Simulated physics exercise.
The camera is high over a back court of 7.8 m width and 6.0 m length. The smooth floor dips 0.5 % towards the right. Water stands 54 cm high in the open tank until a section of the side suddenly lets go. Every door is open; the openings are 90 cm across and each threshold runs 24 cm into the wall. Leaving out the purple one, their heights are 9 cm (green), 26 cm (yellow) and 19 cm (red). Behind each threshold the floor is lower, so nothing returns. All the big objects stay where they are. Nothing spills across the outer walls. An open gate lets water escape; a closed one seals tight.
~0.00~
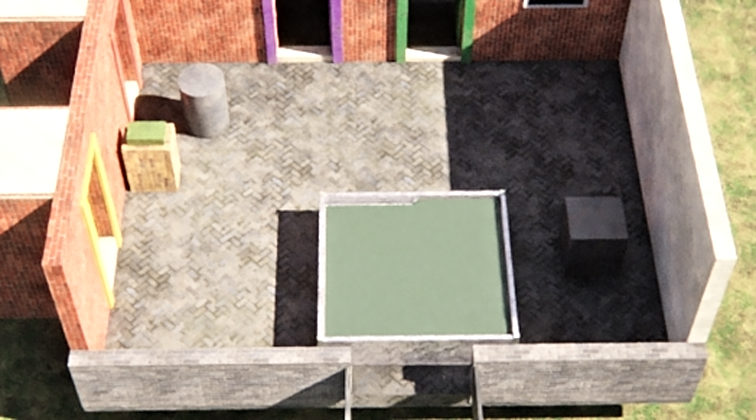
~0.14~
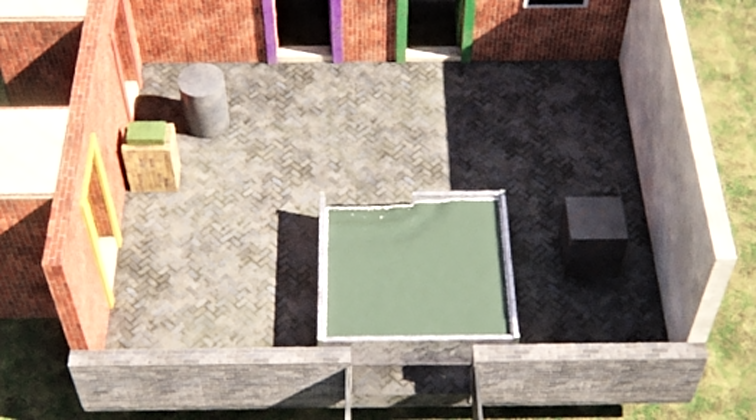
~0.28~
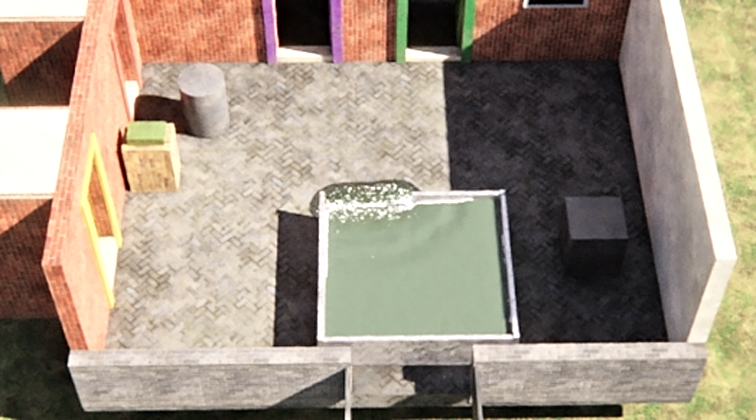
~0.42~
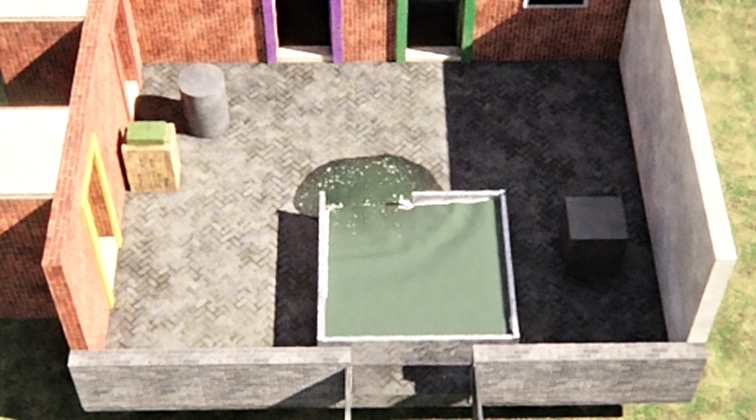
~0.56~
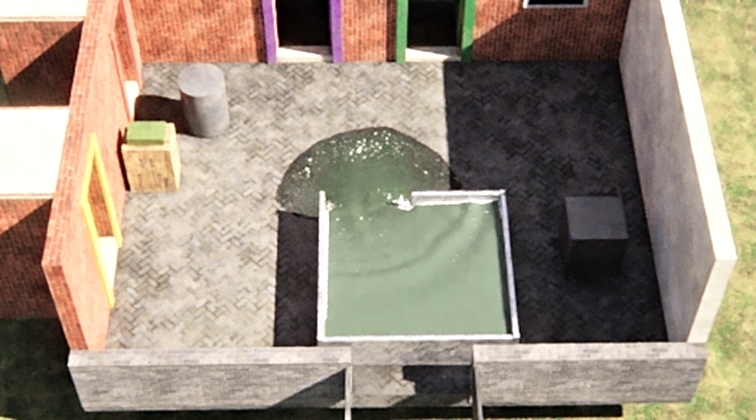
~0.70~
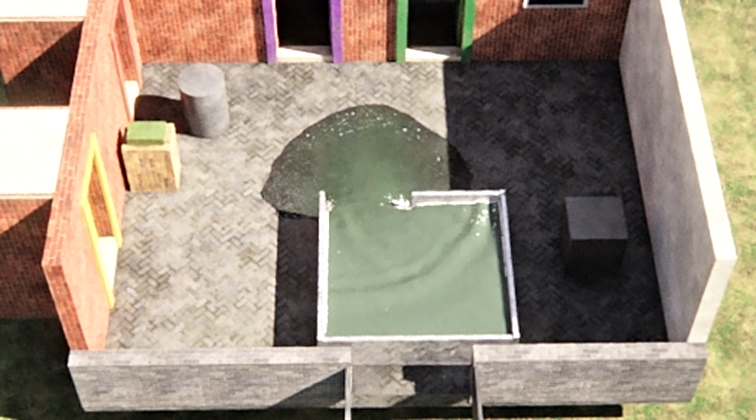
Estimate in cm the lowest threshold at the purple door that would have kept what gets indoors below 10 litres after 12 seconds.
At least 21 cm or so.
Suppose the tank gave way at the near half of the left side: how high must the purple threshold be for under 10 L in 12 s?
Some 7.5 cm.
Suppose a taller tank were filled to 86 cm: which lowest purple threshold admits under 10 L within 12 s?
Then roughly 35 cm.
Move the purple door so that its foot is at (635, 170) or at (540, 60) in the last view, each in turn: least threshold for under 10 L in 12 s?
Roughly 6.0 and 7.5 cm.
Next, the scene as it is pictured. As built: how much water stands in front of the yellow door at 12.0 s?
Roughly 4.5 cm deep.
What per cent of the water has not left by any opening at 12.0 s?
Roughly 92 in a hundred.
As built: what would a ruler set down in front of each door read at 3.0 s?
Depths in cm: Green 20, yellow 0, red 10, purple 24.
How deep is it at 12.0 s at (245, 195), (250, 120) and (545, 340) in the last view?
Roughly 3, 6 and 7 cm, in turn.
After 1.4 s water covers 25 % of the floor, deepest (30 cm) near (341, 211); 12 cm at the purple door, 0 litres in over its 13 cm threshold.
After 3.0 s water covers 40 % of the floor, deepest (27 cm) near (143, 65); 24 cm at the purple door, 53 litres in over its 13 cm threshold.
After 12.0 s water covers 95 % of the floor, deepest (12 cm) near (609, 229); 9 cm at the purple door, 103 litres in over its 13 cm threshold.
At the purple door as built, the water arrived by 1.3 s and peaked near 25 cm at 2.6 s.
With a threshold of 19 cm, 21 litres would have come in within the 12 s; with 25.5 cm, 0 litres. So under 10 litres takes about 21 cm.
